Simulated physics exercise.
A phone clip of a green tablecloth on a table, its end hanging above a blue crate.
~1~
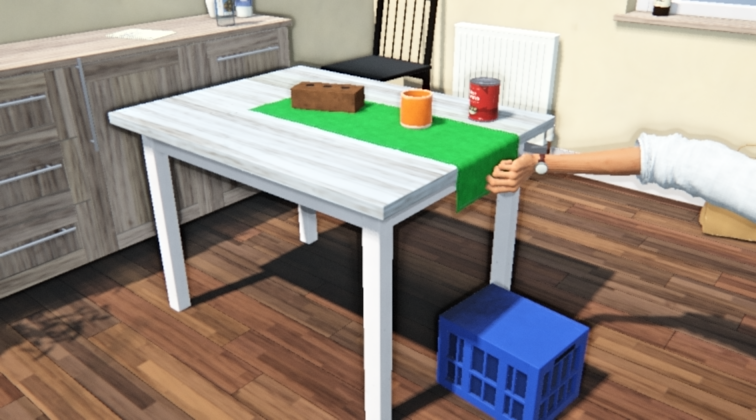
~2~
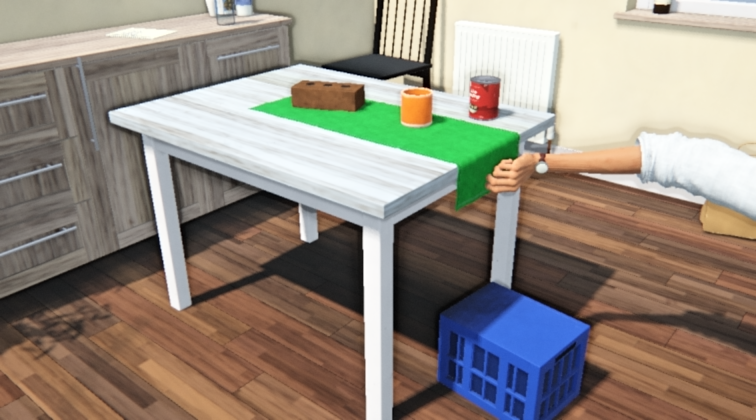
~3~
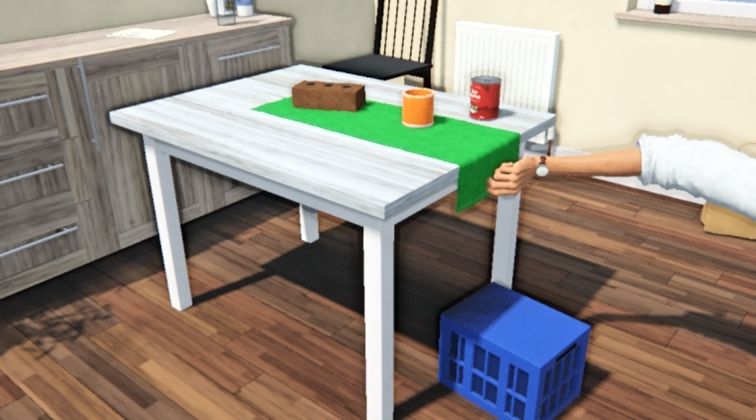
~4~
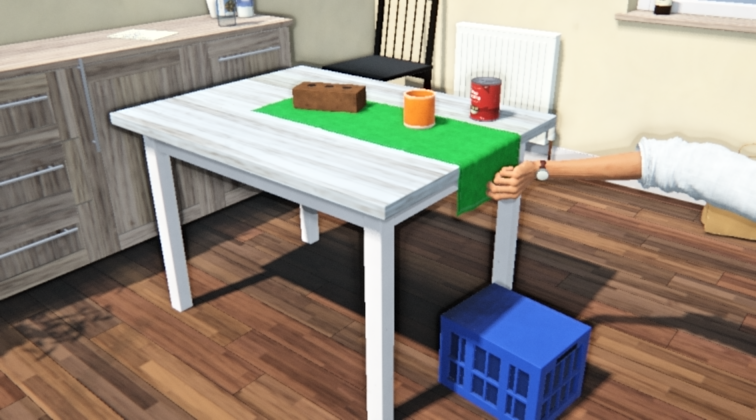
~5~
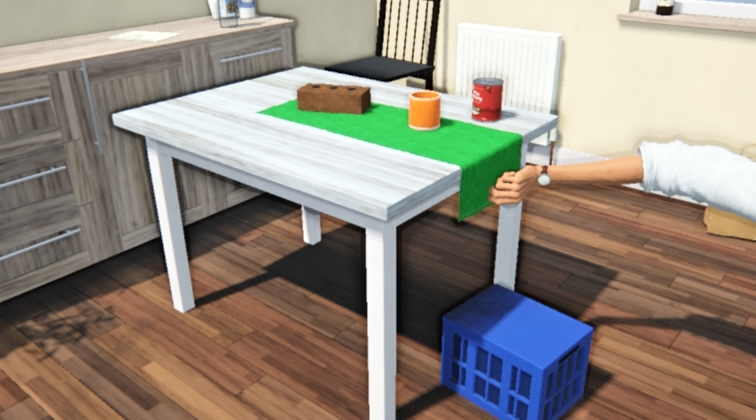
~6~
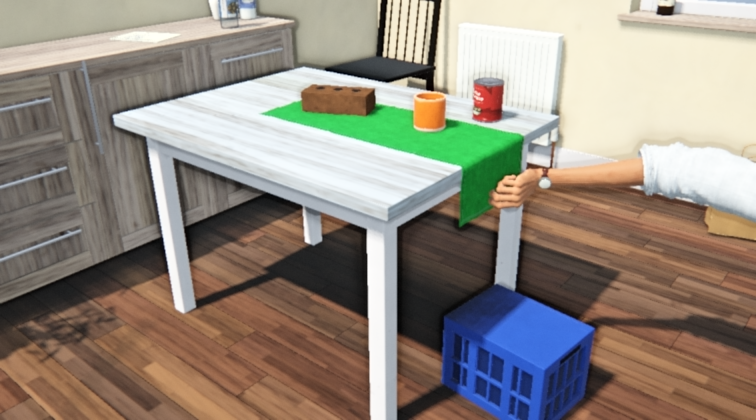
The green cloth, gripped by a hand at its hanging end above a blue crate, barely moves at first on the pale table. The hand then draws it slightly down over the edge, and the brick and orange mug shift a little to the right with it, while the red tin stays beside the cloth.
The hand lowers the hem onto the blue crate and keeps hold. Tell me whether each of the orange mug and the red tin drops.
The orange mug is carried off the end and the red tin stays on the table.
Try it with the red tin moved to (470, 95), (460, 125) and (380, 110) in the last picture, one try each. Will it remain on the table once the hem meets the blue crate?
In the first case it remains up there; in the second case it drops; in the third case it is carried off.
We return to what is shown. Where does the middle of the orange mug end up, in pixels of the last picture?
Around (560, 294).
Then, 1.22 s after the last picture, hem going down; mug carried along near (487, 125); tin unmoved.
Then, 2.22 s after the last picture, hem on the crate; mug down below near (560, 293); tin unmoved.
At rest, hem on the crate; mug down below near (560, 293); tin unmoved. The orange mug falls off and the red tin remains up there.
